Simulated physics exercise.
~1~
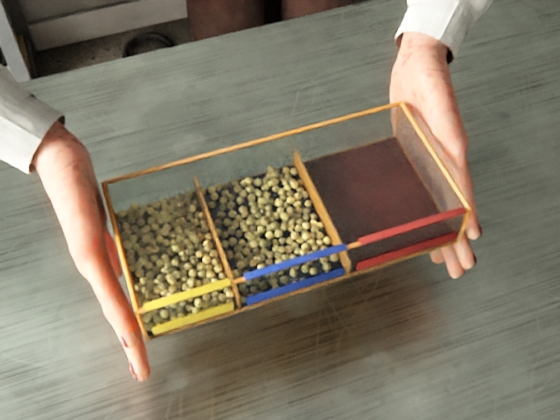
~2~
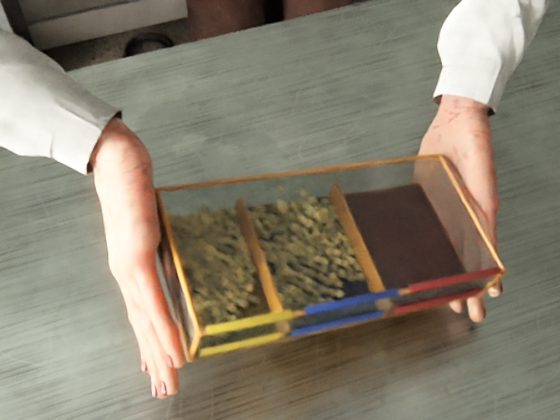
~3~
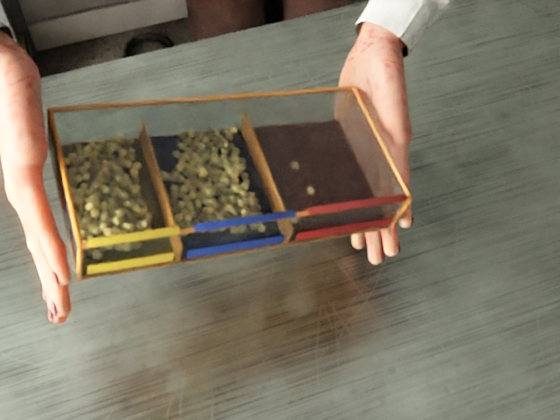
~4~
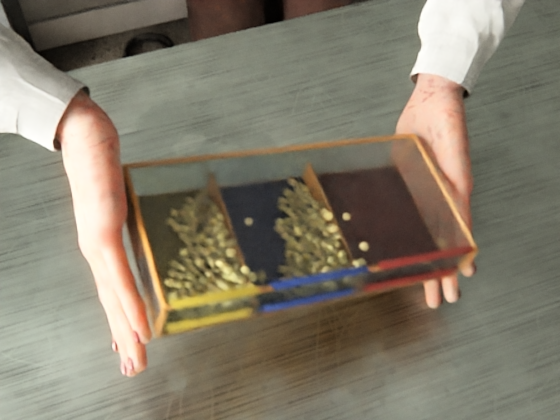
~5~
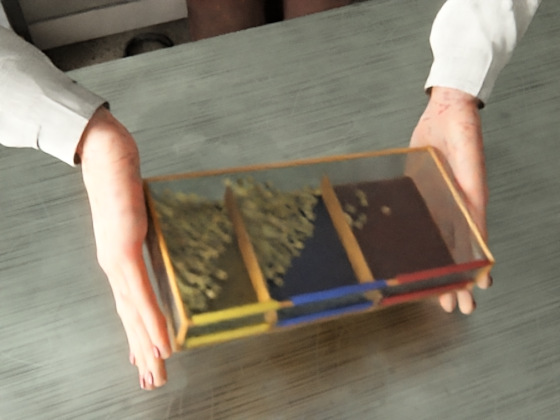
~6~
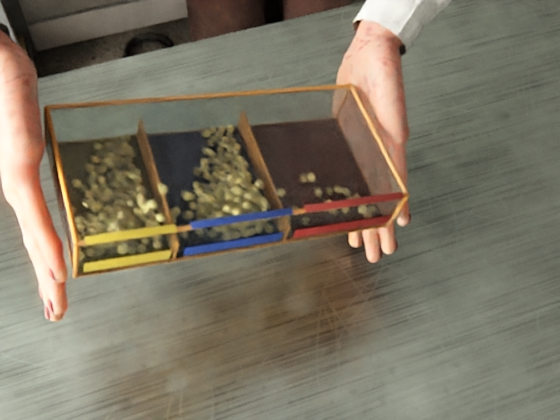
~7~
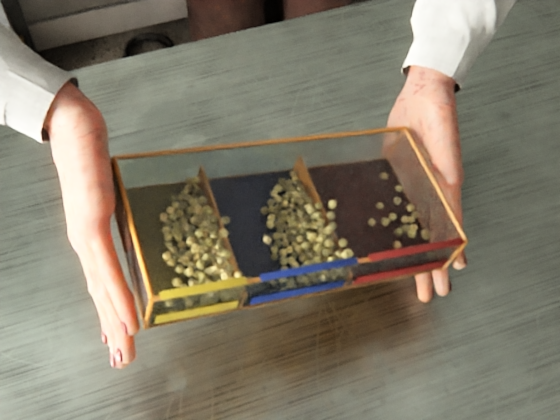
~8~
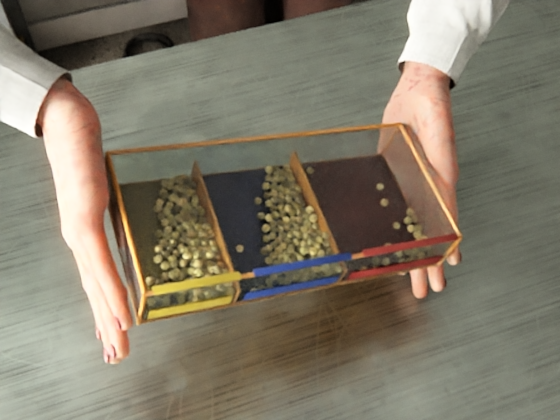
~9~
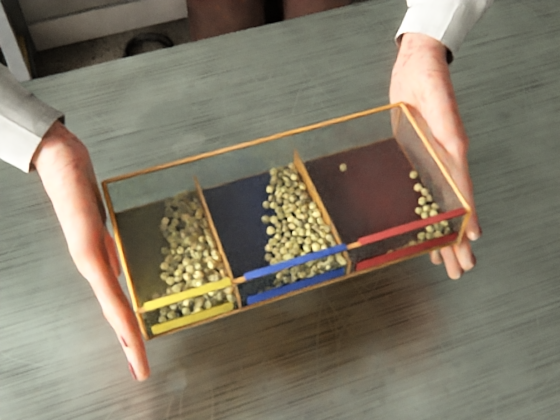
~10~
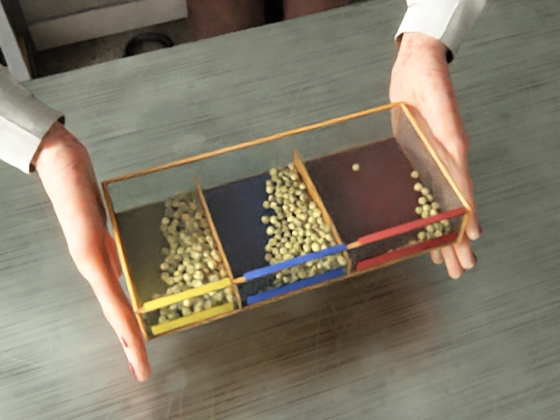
A clear-lidded box of pale beans, held by two hands above a table, was shaken and tilted from side to side, sending a few beans into the empty red section, then came to rest with most still in the yellow and blue sections.
